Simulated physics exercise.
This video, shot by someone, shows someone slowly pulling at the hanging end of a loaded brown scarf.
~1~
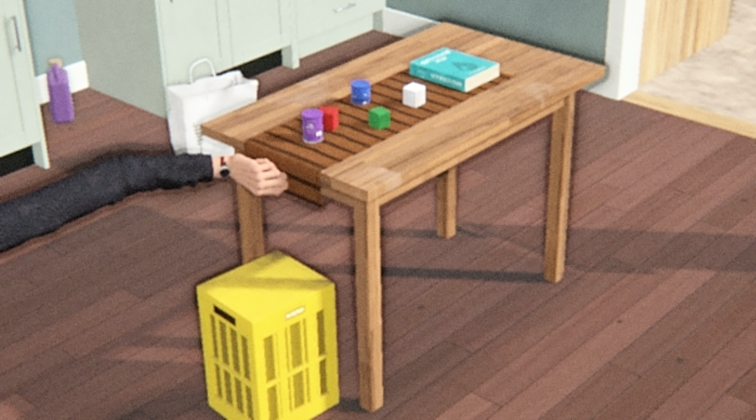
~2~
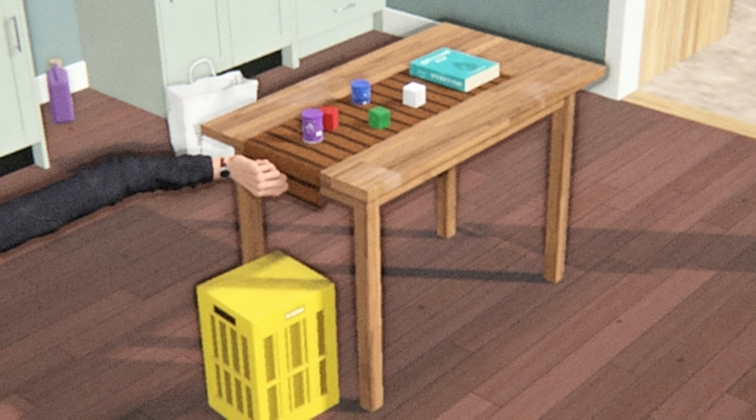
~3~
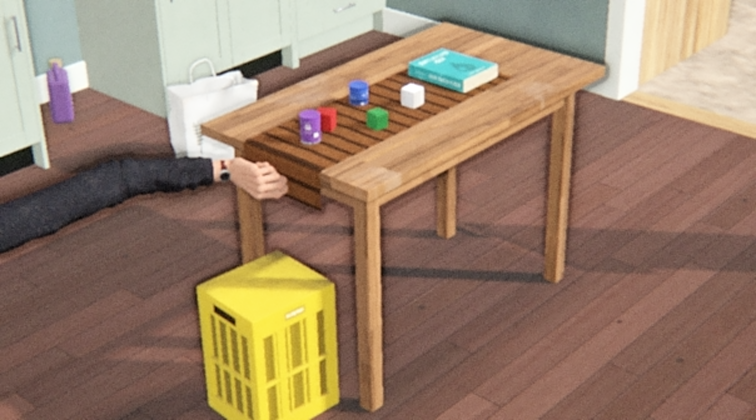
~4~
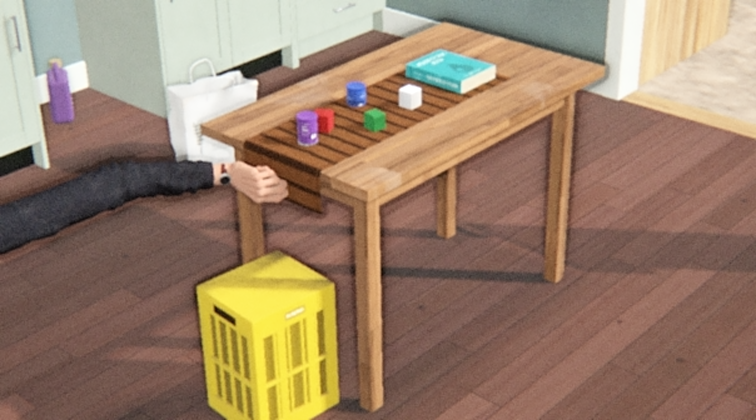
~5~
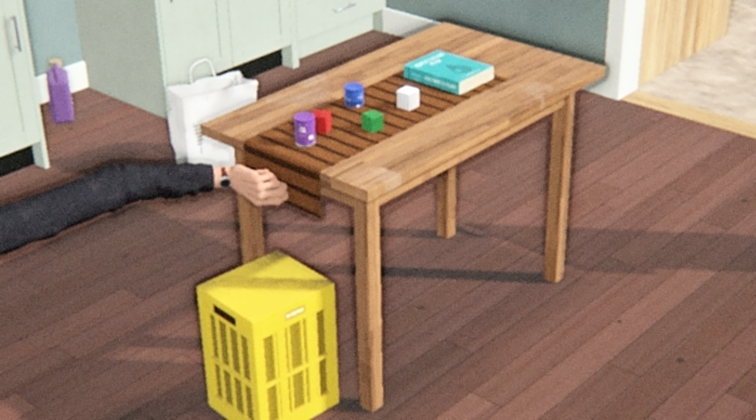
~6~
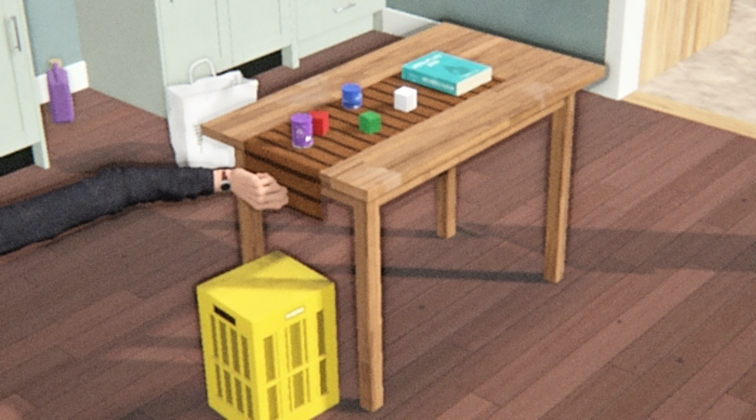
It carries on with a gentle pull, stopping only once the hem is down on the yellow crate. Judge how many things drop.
My judgement: Two.
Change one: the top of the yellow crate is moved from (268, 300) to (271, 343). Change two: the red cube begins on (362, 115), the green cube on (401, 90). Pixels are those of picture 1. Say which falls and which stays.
The red cube is lost, the green cube stays put.
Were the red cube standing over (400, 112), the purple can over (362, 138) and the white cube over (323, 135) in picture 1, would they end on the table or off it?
As for the red cube, it holds its spot; the purple can, it leaves the top; the white cube, it leaves the top.
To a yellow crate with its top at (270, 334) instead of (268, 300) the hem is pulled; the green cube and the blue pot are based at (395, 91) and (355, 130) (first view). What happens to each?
The green cube does not fall, the blue pot is carried off.
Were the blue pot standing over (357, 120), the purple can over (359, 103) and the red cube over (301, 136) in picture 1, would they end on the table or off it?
Result - blue pot still up, purple can still up, red cube down.
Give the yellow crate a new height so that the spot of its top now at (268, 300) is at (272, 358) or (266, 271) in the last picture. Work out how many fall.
First case 4, second 1.
Early on, hem near (285, 247); purple can gone.
Midway, hem on the crate; purple can and red cube gone.
Finally, hem on the crate; purple can and red cube gone. The table loses two.
